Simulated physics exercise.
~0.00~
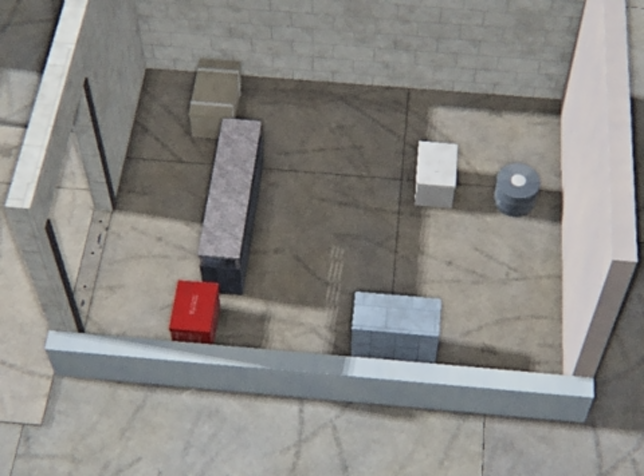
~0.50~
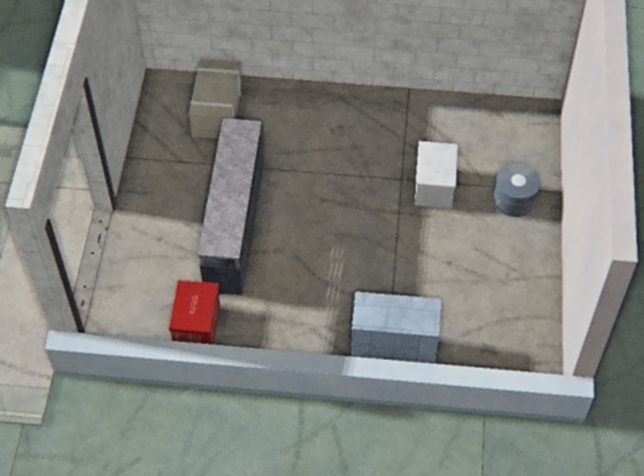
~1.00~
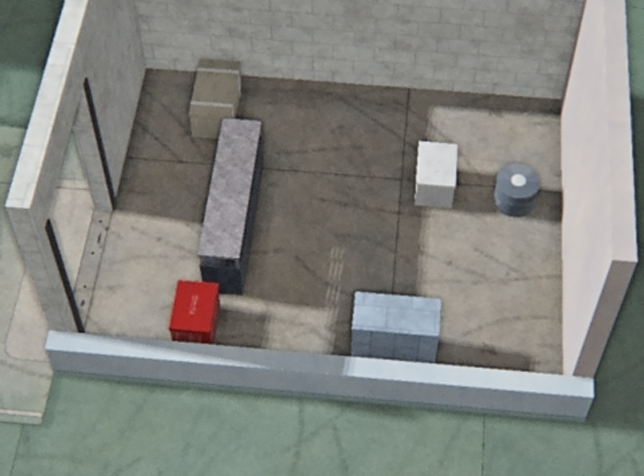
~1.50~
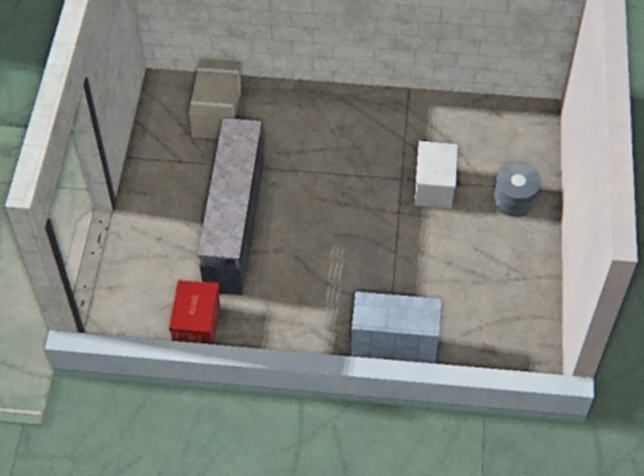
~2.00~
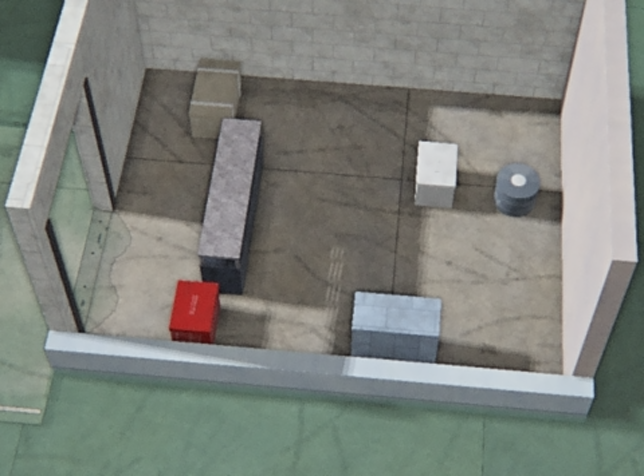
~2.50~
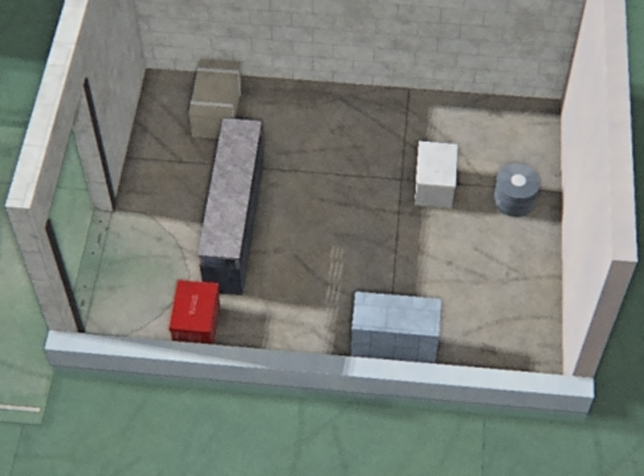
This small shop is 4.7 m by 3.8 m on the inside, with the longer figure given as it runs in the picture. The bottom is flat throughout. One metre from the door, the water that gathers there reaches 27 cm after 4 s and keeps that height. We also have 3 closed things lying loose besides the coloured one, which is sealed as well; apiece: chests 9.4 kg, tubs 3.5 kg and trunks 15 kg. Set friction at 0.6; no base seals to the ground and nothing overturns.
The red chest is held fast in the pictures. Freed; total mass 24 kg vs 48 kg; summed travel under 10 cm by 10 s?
Neither passes.
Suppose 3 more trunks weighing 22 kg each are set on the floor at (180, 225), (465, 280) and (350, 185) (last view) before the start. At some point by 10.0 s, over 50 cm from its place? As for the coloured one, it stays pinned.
Note, in sequence: Exceeded, not exceeded, not exceeded.
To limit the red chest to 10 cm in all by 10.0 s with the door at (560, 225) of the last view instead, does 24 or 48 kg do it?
Note: Only the heavier mass keeps it.
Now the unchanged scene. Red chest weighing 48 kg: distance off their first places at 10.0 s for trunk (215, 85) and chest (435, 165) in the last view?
They've ended up 300 cm and 80 cm away, in that order.
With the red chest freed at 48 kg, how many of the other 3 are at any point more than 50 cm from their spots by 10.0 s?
Result: 3.
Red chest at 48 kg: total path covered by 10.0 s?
Roughly 150 centimetres.
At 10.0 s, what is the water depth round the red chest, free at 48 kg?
Something like 10 centimetres.
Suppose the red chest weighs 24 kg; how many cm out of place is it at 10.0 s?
It would be some 250 cm from its spot.
After 3.5 s the red chest would be 2 cm from its start with 24 kg and 0 cm from its start with 48 kg; 8 cm of water round it then.
After 4.5 s the red chest would be 76 cm from its start with 24 kg and 7 cm from its start with 48 kg; 13 cm of water round it then.
After 7.0 s the red chest would be 214 cm from its start with 24 kg and 109 cm from its start with 48 kg; 10 cm of water round it then.
After 10.0 s the red chest would be 245 cm from its start with 24 kg and 152 cm from its start with 48 kg; 10 cm of water round it then.
